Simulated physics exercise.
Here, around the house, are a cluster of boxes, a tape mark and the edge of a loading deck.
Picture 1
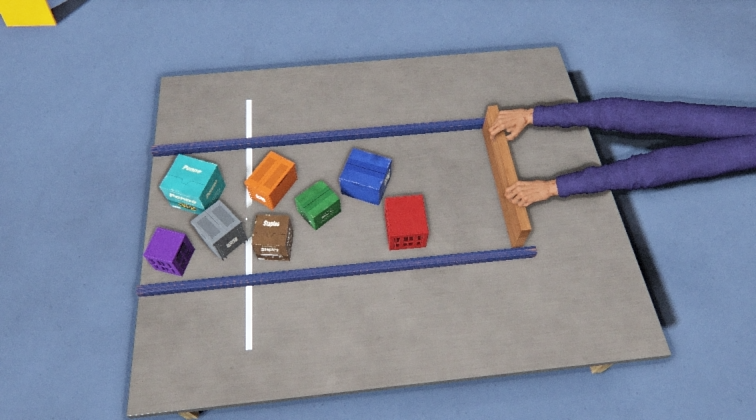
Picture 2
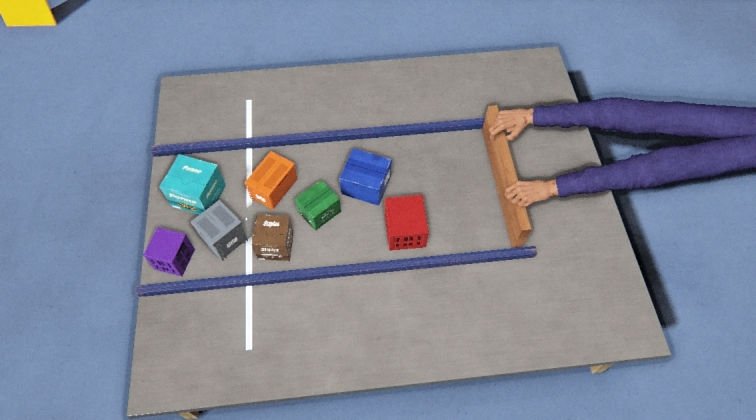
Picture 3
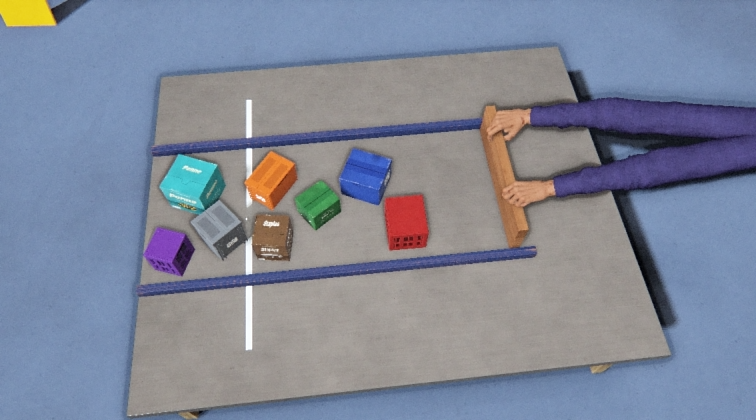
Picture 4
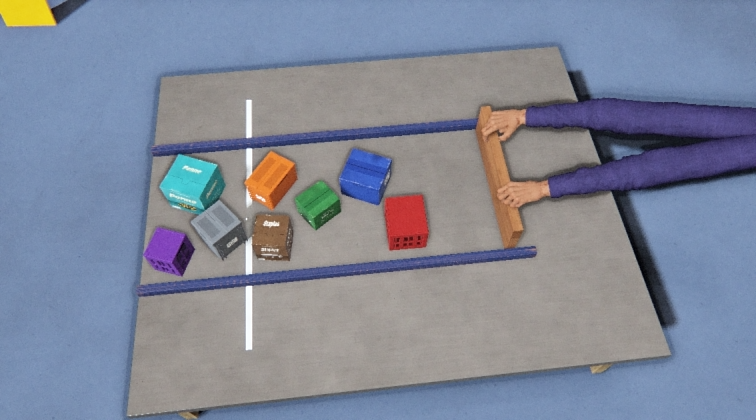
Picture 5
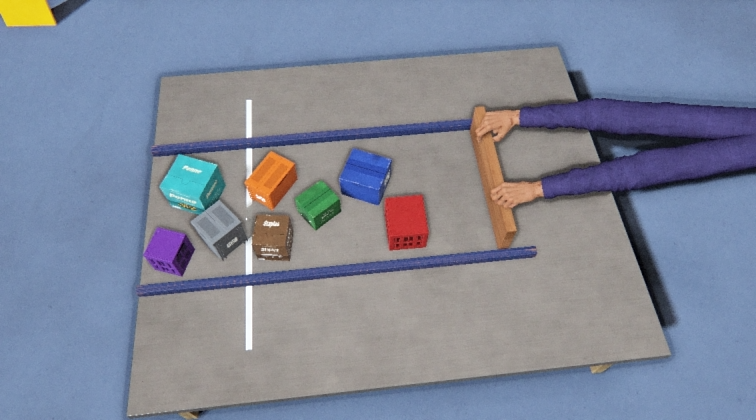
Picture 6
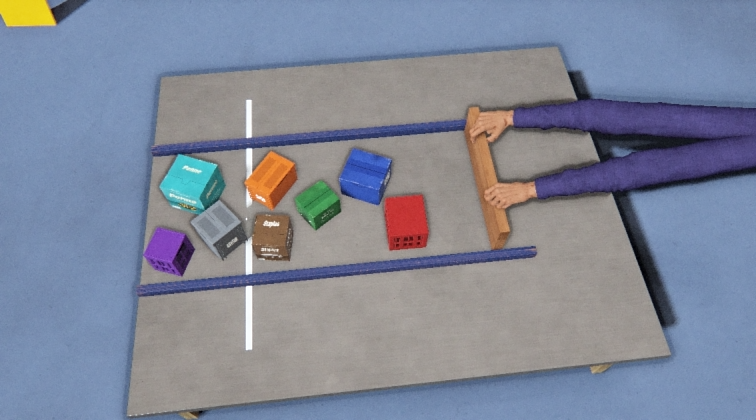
On a grey loading deck, two purple-sleeved arms slide a wooden plank slightly left between two dark rails, while the separate cluster of colourful boxes and crates around a white tape line stays still.
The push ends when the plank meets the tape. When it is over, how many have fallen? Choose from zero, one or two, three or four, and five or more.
When it is over, one or two have fallen.
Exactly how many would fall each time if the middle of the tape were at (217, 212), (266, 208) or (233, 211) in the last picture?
So, reaching the ground: 3, then 0, then 2.
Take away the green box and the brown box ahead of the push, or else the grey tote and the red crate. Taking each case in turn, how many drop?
The counts: 0 and 0.
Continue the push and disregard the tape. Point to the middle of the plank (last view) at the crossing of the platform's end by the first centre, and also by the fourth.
The middle is at about (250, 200), later at about (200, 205).
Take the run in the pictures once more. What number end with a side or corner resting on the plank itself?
2 touch it.
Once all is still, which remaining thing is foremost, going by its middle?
The grey tote, that one.
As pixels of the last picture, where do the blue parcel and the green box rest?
Final positions: Near (219, 187); near (198, 216).
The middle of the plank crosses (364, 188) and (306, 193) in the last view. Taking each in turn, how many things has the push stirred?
That makes 3 at the first spot and 6 at the second.
Soon after, none off yet; purple crate at rest near (170, 252); turquoise box at rest near (194, 186); grey tote at rest near (221, 231).
By the end, the number that fall off is one or two; fallen, turquoise box and purple crate.
